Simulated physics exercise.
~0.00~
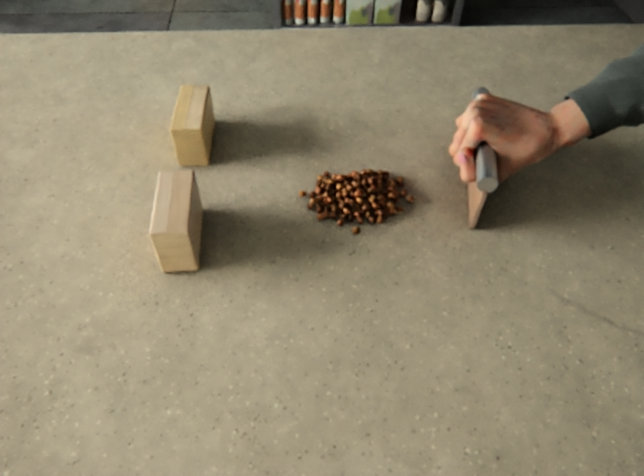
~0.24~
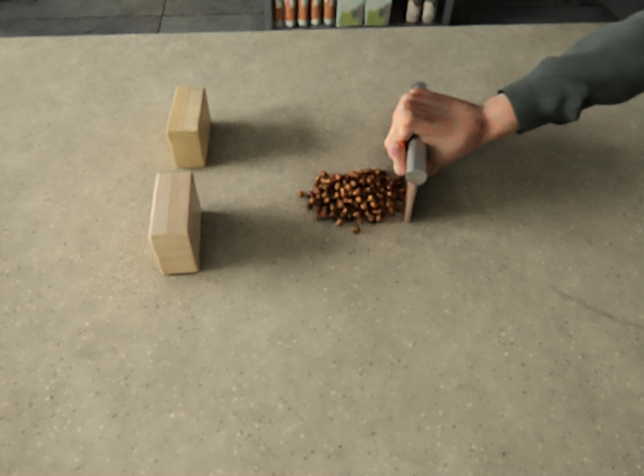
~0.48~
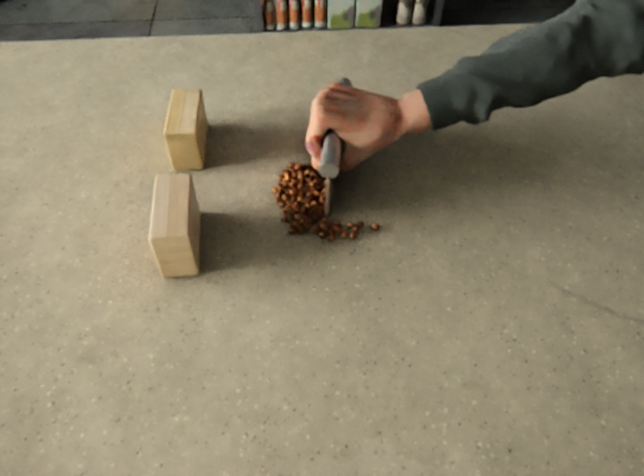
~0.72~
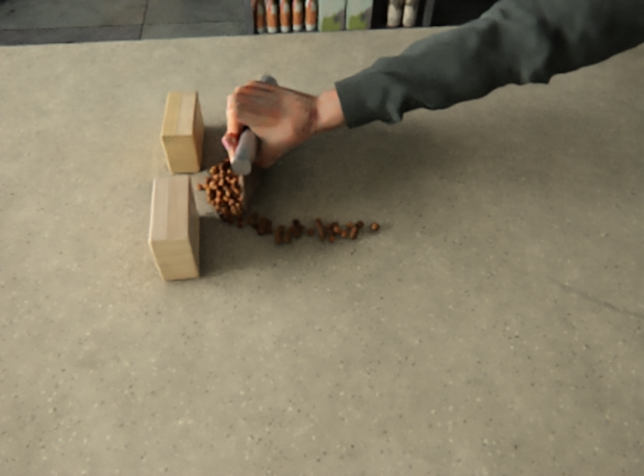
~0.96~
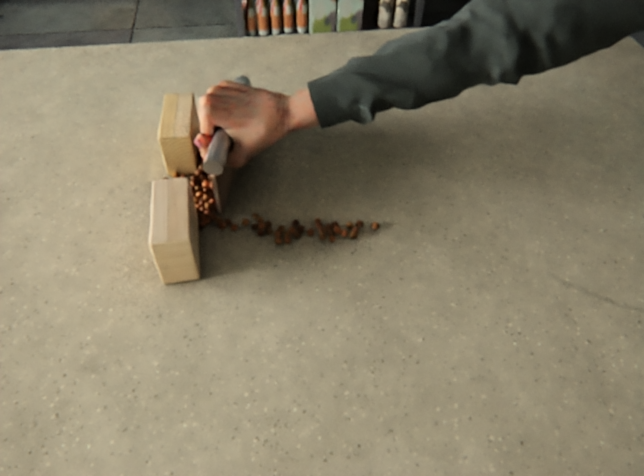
A hand in a dark grey-green sleeve holds a scraper with a grey handle at the right of a speckled grey-brown countertop, seen from above at an angle. Two pale wooden blocks stand at the left, one nearer than the other, with a narrow gap between them, and a pile of small brown balls lies in the middle. The hand slides the scraper left into the pile and pushes it towards the blocks. Some balls slip past the near edge and trail behind in a thin line. The scraper stops close to the blocks, with most pieces still in front of them and a few at the gap.
